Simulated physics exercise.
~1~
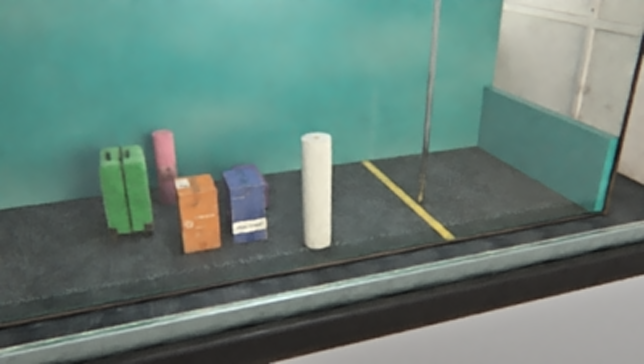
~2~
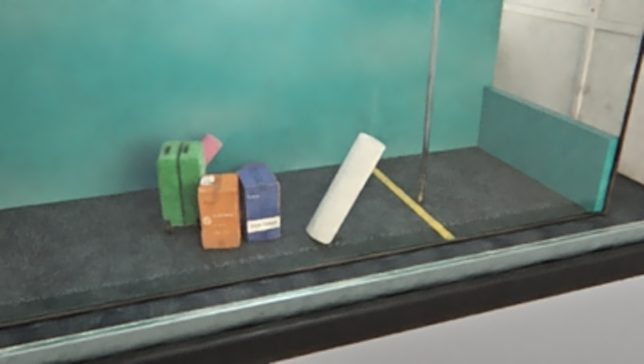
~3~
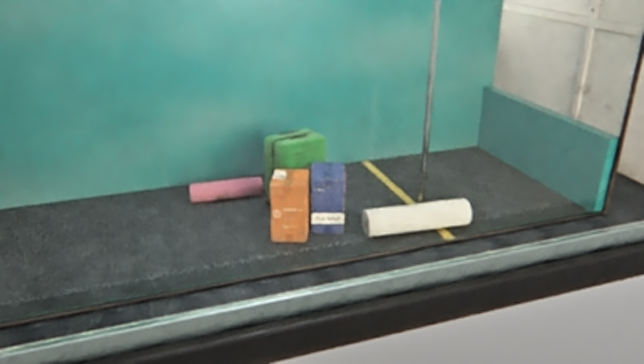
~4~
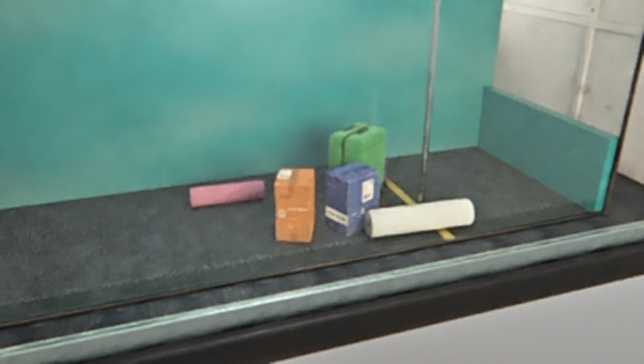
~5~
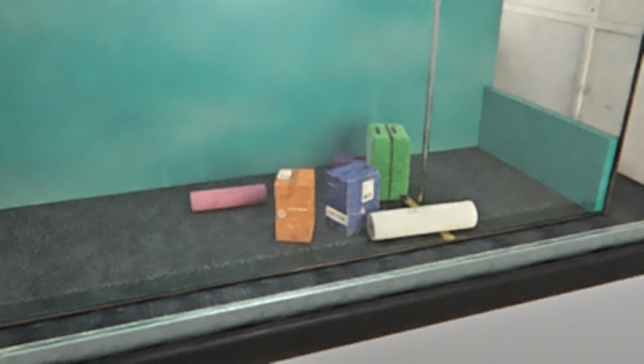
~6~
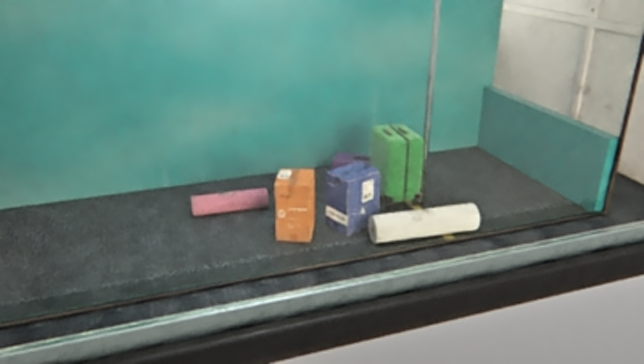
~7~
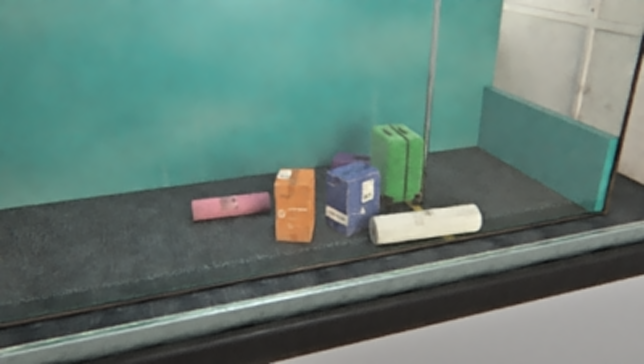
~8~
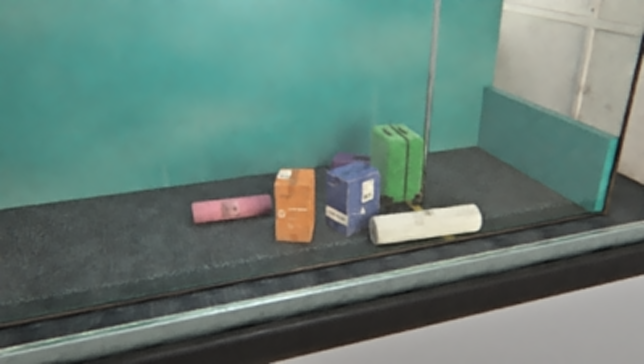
A green case, an orange pack and a blue pack slide right across the dark floor of a glass-fronted bay, while an upright white roll leans toward a yellow line. The white roll topples onto its side across the line, and a pink roll tips over behind the packs and lies flat at left. The orange pack stops first, then the blue one, as the green case keeps turning and sliding toward the pole, with a purple toolbox partly visible behind. Everything settles, both packs, the case and the toolbox short of the line, the white roll's middle not past it.
